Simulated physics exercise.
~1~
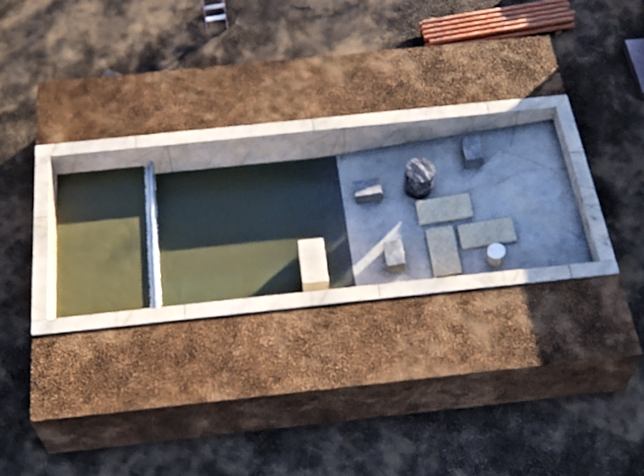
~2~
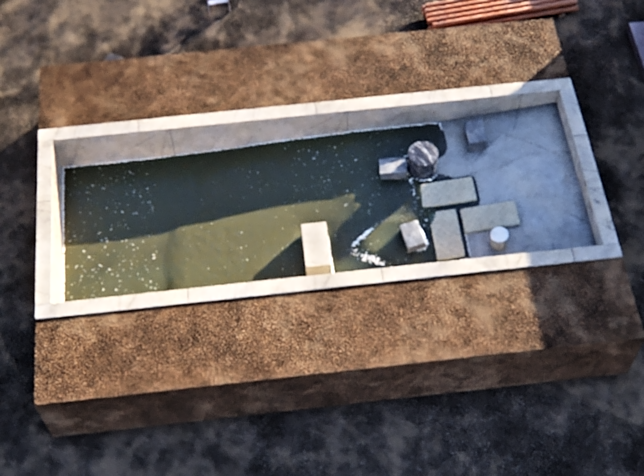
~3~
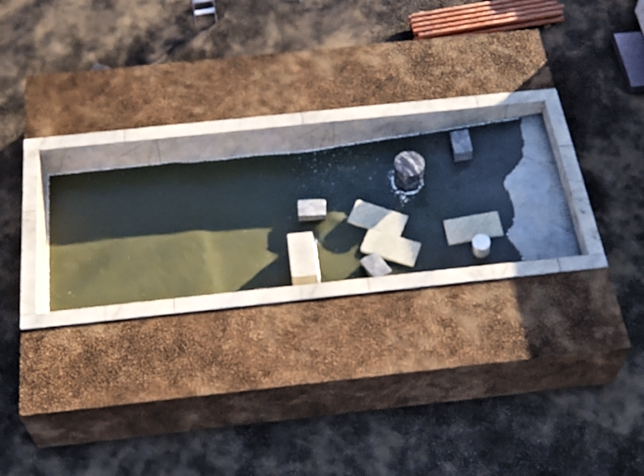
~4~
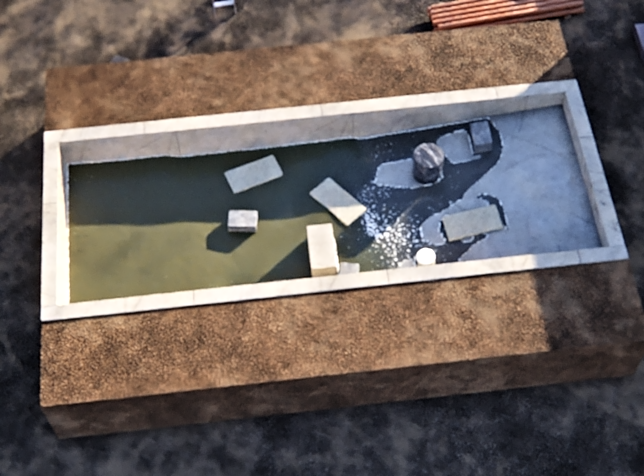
In a long walled basin seen from above, water held back at the left by a thin white board rushed rightward up the sloping floor, set several pale slabs and blocks adrift, then drew back, leaving some scattered leftward and others on the wet slope.
